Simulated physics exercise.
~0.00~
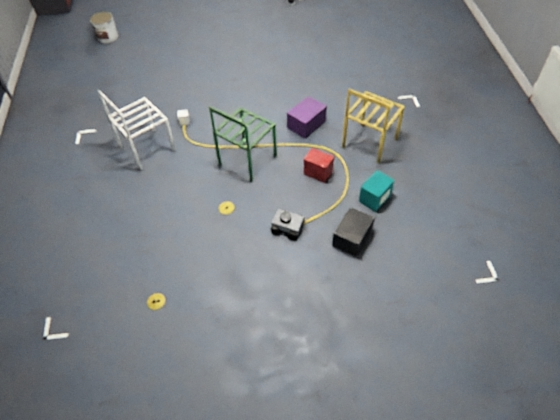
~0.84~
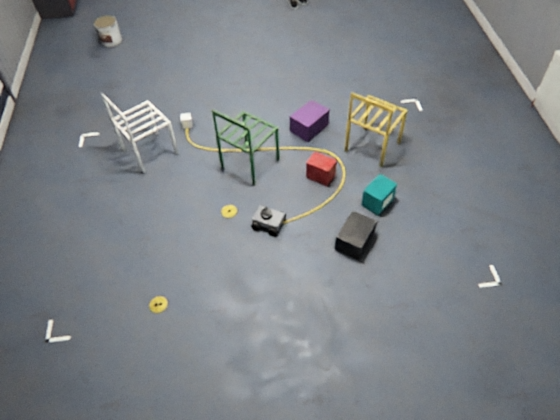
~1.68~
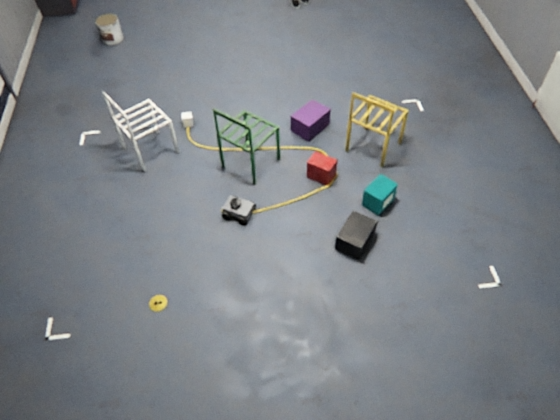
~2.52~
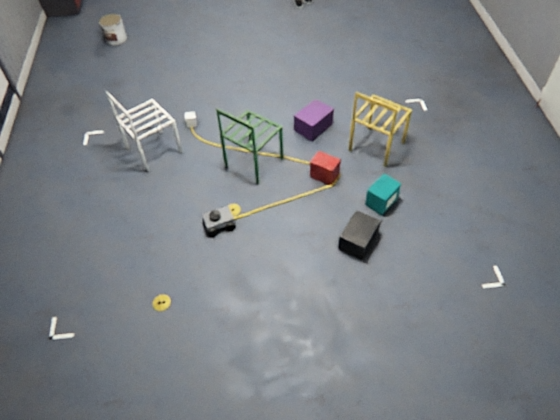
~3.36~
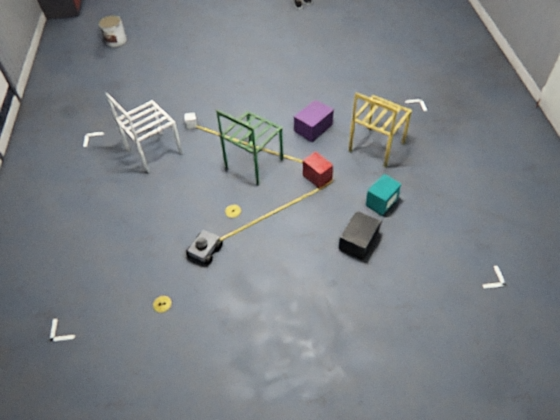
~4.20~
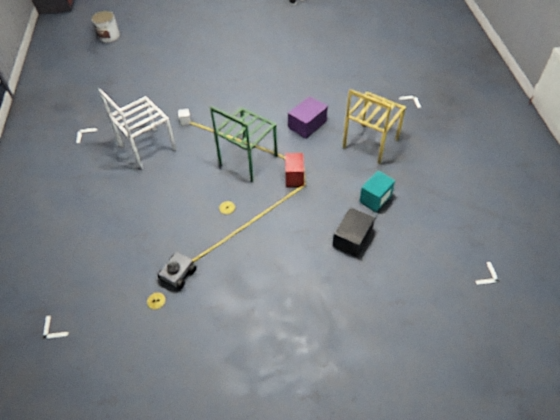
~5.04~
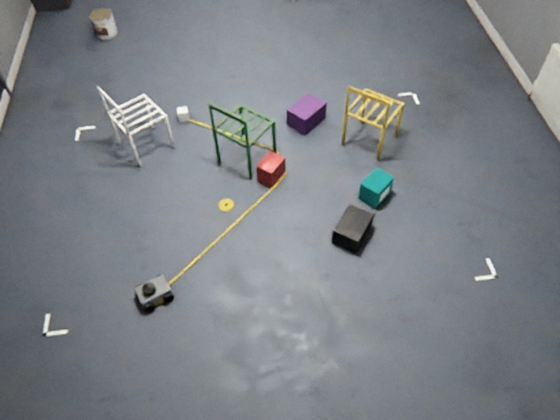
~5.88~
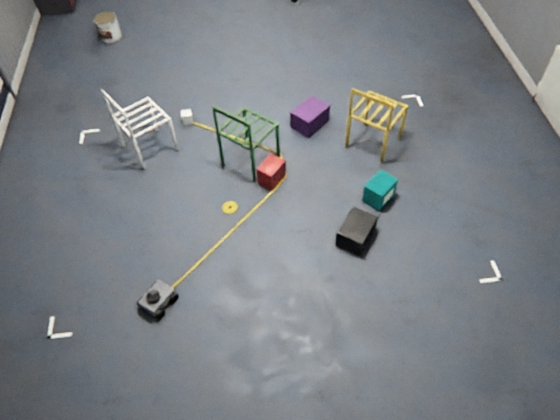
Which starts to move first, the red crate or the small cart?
The small cart starts to move first. The red crate only shifts later, once the lead pulls against it.
